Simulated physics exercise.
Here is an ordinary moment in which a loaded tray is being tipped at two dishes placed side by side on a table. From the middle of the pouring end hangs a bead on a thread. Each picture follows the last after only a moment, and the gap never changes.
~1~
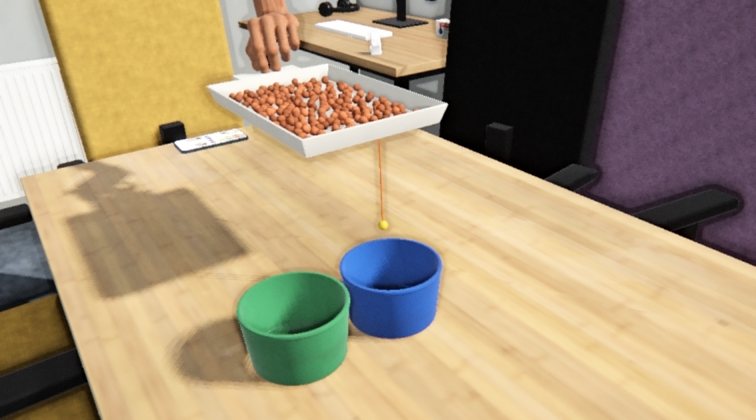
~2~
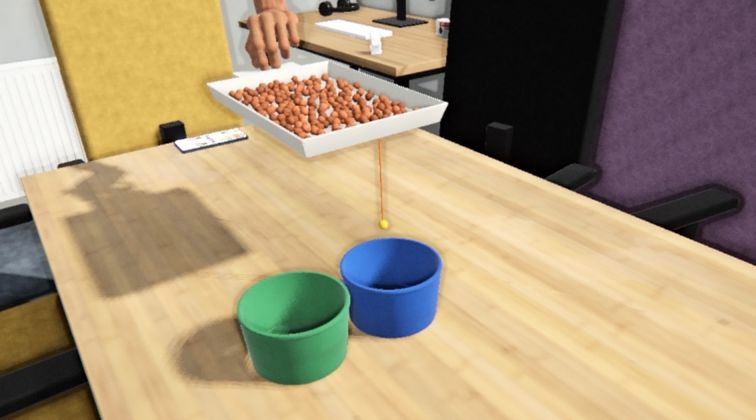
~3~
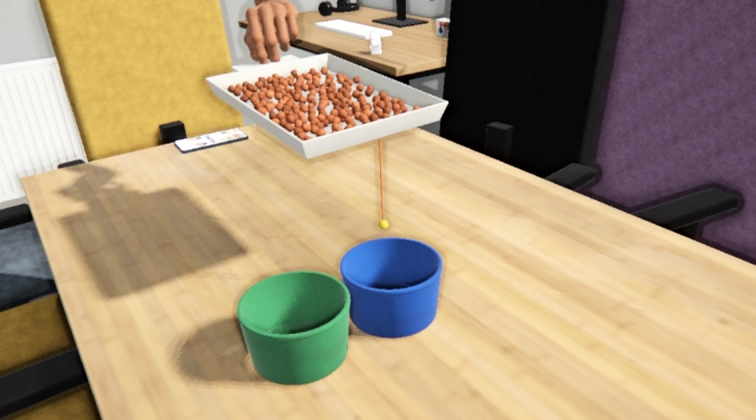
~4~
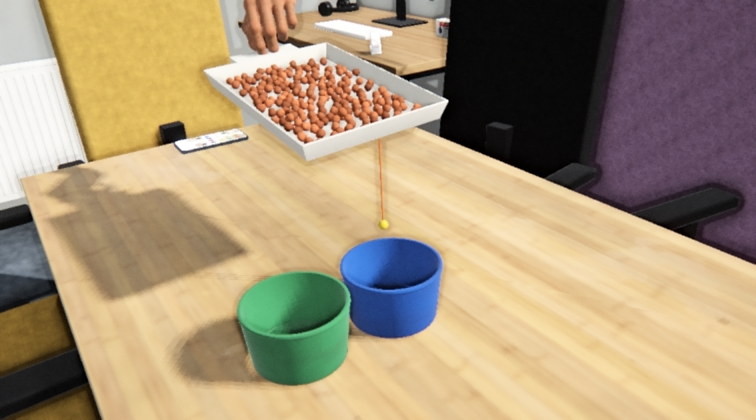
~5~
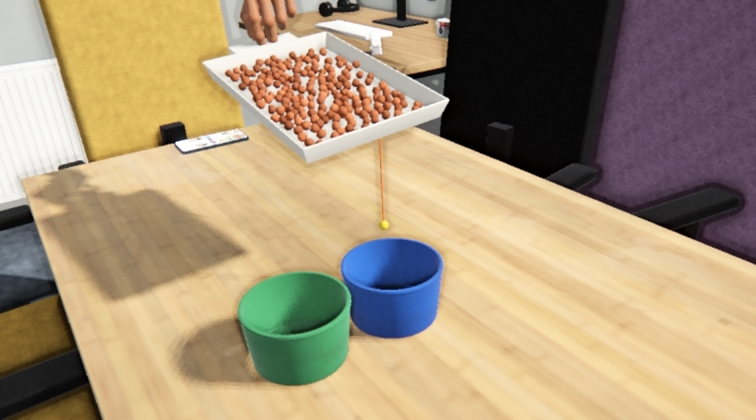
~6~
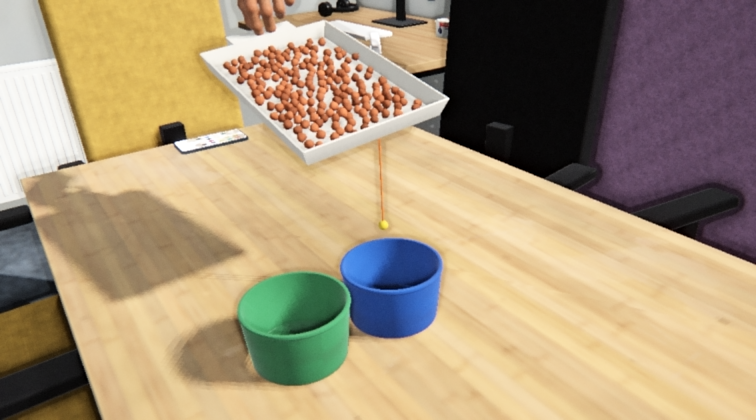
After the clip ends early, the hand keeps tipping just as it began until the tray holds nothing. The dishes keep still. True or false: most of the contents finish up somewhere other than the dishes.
False.
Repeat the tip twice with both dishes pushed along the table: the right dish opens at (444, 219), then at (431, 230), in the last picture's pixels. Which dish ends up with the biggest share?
Result, try one: The left of the two; try two: The left of the two.
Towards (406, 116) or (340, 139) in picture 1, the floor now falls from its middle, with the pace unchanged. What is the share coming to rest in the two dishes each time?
0 % then 80 %, roughly.
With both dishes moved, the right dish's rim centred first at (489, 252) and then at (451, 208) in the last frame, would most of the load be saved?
Placing 1: A minority of it. Placing 2: A minority of it.
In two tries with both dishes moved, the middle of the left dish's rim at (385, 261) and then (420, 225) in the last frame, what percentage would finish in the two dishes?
40 %, then 0 %.
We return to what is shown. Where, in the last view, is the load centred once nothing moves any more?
Centre at rest, last view: Approx. (347, 321).
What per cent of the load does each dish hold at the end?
The share is 40 per cent in the left dish and 40 per cent in the right dish.
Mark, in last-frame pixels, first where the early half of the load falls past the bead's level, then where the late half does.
The leading part at (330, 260), the rest of it at (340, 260).
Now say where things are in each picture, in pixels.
The first frame shows corners of the pouring end at (305, 137) and (439, 104), level; middle of the load at (314, 108), clay pellets; left dish at (322, 351); right dish at (421, 306); bead on its thread at (383, 225).
The second frame shows corners of the pouring end at (305, 137) and (439, 103), level; middle of the load at (313, 106).
The third frame shows corners of the pouring end at (306, 139) and (439, 102), tipped barely, lowest at the left corner; middle of the load at (313, 103).
The fourth frame shows corners of the pouring end at (306, 142) and (440, 100), tipped a little, lowest at the left corner; middle of the load at (313, 98).
The fifth frame shows corners of the pouring end at (307, 144) and (440, 99), tipped a little, lowest at the left corner; middle of the load at (313, 93).
The sixth frame shows corners of the pouring end at (306, 147) and (440, 98), tipped a little, lowest at the left corner; middle of the load at (312, 89); left dish at (323, 351); right dish at (422, 306).
Soon after the last picture, tray tipped steeply; all on the tray.
A little later, tray tipped right over; a small part on the tray; about a third in the left dish; about a quarter in the right dish; a small part outside both; about a quarter in the air.
Later still, tray tipped past a quarter turn; about a third in the left dish; about a third in the right dish; about a quarter outside both.
At rest, tray tipped past a quarter turn; about a third in the left dish; about a third in the right dish; about a quarter outside both.
